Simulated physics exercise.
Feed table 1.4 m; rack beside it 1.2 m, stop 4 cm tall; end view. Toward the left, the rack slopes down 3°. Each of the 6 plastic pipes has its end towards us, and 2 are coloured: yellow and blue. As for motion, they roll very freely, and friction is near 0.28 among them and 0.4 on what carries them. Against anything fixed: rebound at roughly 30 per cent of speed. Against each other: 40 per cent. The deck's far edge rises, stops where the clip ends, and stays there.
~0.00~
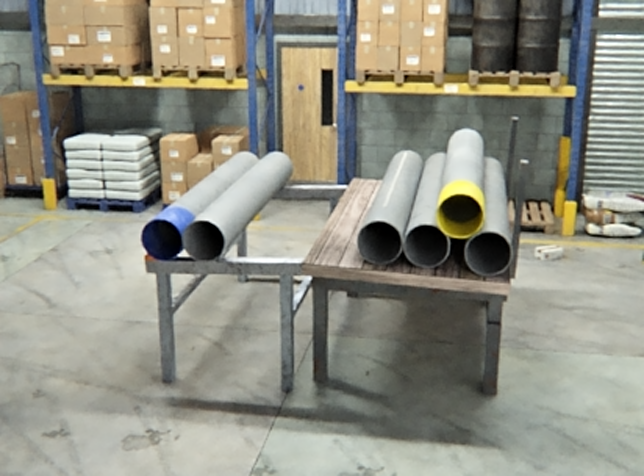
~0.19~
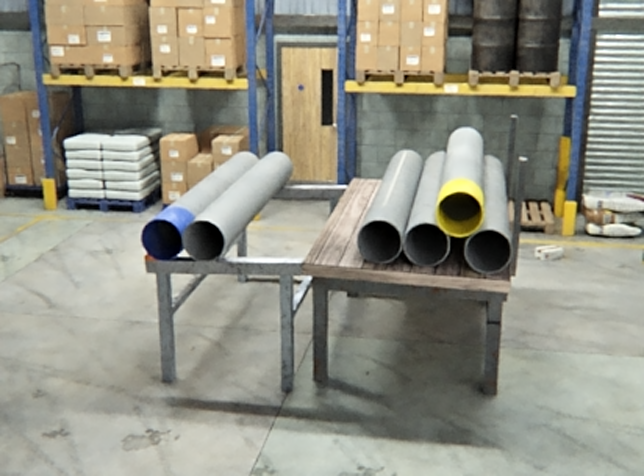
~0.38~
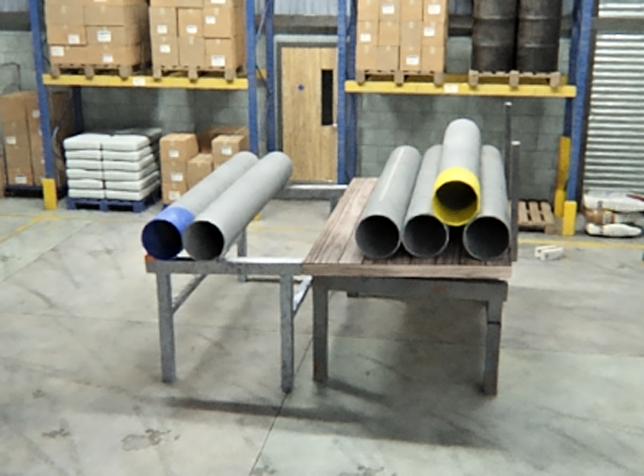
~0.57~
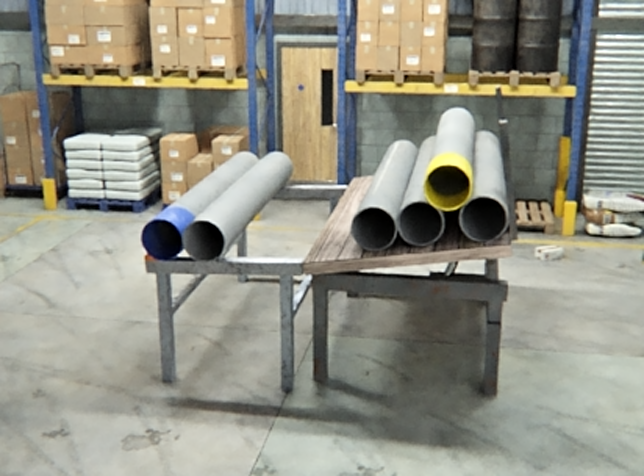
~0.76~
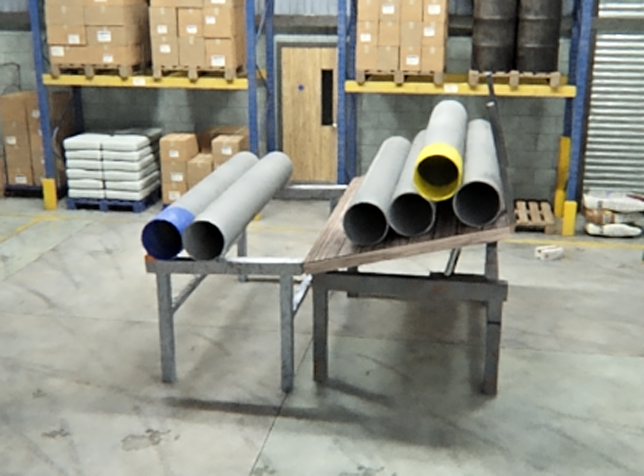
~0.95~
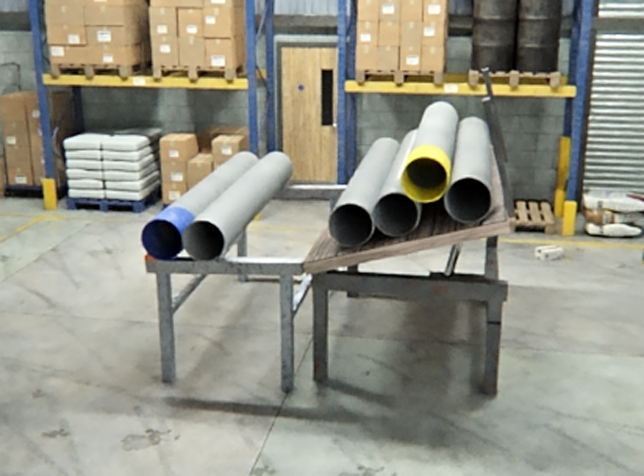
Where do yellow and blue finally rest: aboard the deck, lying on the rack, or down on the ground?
The yellow ends up lying on the rack; the blue ends up down on the ground.
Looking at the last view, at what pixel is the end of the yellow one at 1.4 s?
That would be about (391, 217) in pixels.
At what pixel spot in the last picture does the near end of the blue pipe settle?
Around (32, 353).
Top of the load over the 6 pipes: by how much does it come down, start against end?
25 cm.
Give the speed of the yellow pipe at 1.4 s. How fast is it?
About 0.6 m/s.
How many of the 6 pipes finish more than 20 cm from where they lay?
The count is 6.
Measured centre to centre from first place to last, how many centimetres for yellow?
Result - yellow: 160.
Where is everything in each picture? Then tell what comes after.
Yellow (460, 216), blue (162, 240); deck tilted 2° back; stop top at (146, 257), in the first picture.
Yellow (460, 214), blue (162, 240); deck tilted 2° back, in the second picture.
Yellow (455, 203), blue (162, 240); deck tilted 3° to the rack, in the third picture.
Yellow (448, 187), blue (162, 240); deck tilted 9° to the rack, in the fourth picture.
Yellow (437, 177), blue (162, 240); deck tilted 14° to the rack, in the fifth picture.
Yellow (425, 179), blue (162, 240); deck tilted 16° to the rack, in the sixth picture.
Then, 1.4 s in, yellow is on the deck, 65 cm from the hinge, rolling left; blue is on the rack, 15 cm from the rack's far end; 0 of 6 over the stop.
Then, 1.9 s in, yellow is on the deck, 20 cm from the hinge, rolling left; blue is on the rack, 5 cm from the rack's far end, rolling left; 0 of 6 over the stop.
Then, 2.5 s in, yellow is on the rack, 110 cm from the rack's far end, rolling left; blue is over the stop and falling; 1 of 6 over the stop.
In the end (4.9 s), yellow is on the rack, 75 cm from the rack's far end; blue is over the stop, on the ground; 2 of 6 over the stop.
